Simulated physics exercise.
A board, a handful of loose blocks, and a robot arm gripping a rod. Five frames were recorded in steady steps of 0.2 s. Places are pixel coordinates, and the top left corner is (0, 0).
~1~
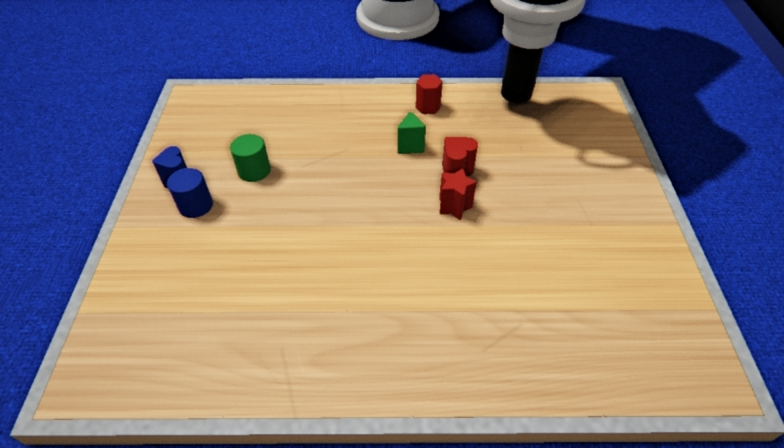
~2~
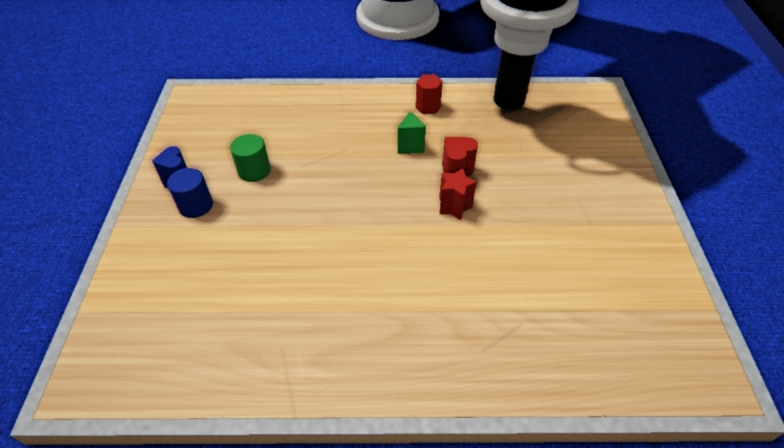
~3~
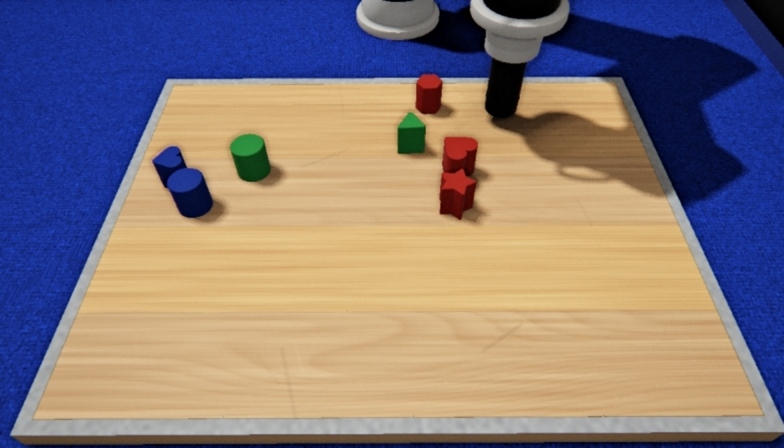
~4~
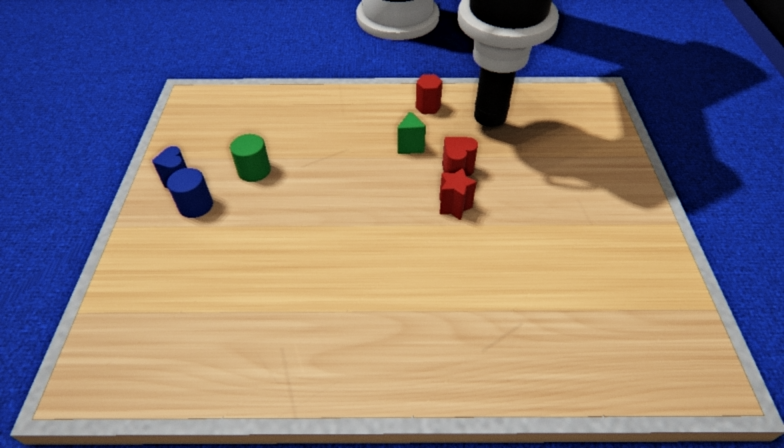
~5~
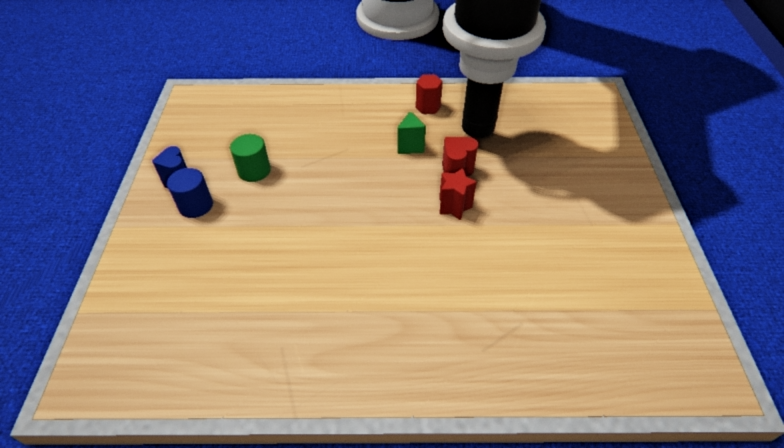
On a pale wooden board with a grey edge, laid over blue cloth, the scene is viewed from above at an angle by a still camera. Two blue blocks and a green cylinder sit at left, with a green triangular block, a red cylinder, a red heart and a red star right of centre. A robot arm's dark rod slides steadily down and left towards the heart, while every block stays still.
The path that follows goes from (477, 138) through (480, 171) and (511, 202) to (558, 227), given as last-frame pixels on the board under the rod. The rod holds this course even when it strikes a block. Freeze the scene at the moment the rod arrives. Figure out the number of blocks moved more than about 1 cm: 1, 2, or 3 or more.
In total, one block gets moved by over 1 cm.
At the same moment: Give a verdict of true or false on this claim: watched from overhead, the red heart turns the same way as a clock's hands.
True - the claim holds.
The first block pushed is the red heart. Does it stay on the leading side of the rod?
In the end it is beside or behind the rod.
One third of the way, rod (482, 162); red heart (455, 155), turned 45° clockwise.
Two thirds of the way, rod (513, 192); red heart (455, 157), turned 60° clockwise.
At the end, rod (561, 217); red star-shaped block still; red heart (455, 157), turned 60° clockwise.
